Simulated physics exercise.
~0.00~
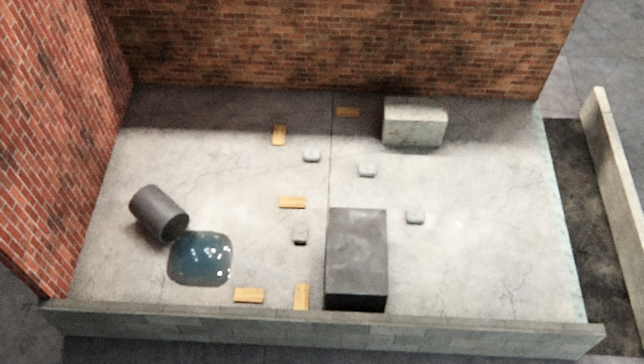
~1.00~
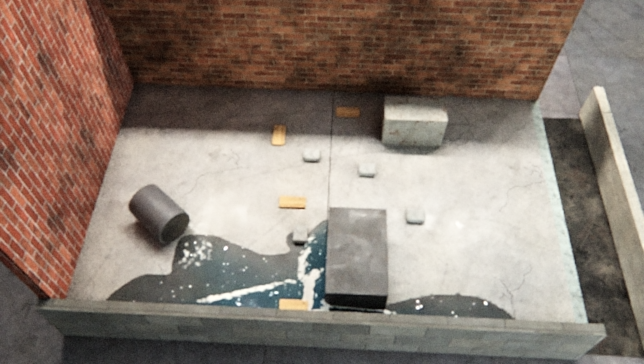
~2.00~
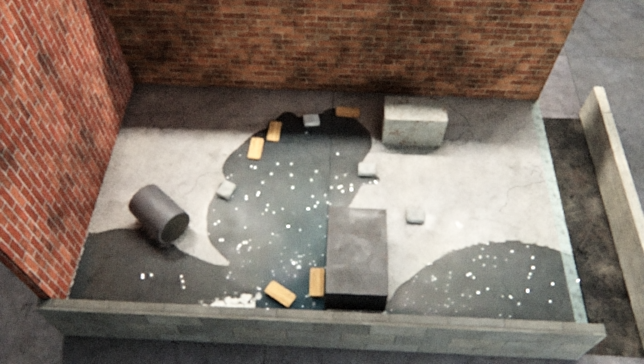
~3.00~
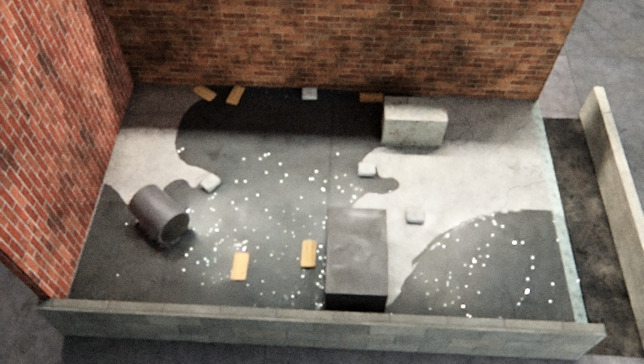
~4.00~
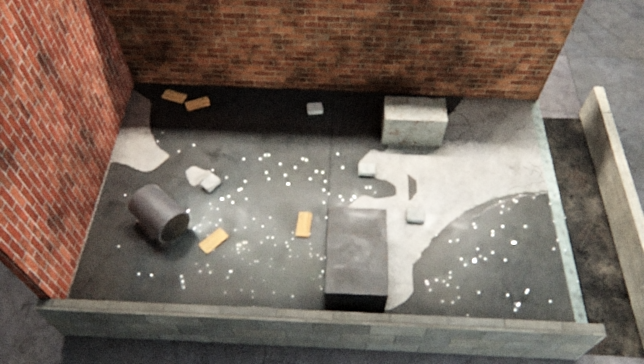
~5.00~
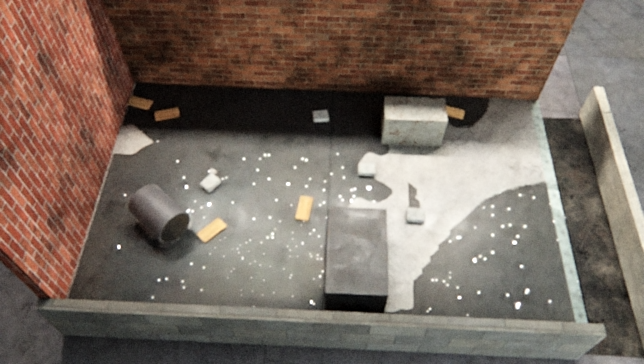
At the start, a small pool of water lies beside a grey cylinder on a pale floor scattered with yellow boards and small grey blocks. The water spreads along the low front wall, passes the large dark block and fans out at the lower right. It then surges up the middle to the back brick wall, carrying several boards and blocks. Two boards drift left along that wall, while another slips out of view behind the pale block and reappears to its right. By the end, dark water dotted with white specks covers most of the floor, leaving a dry stretch right of centre.
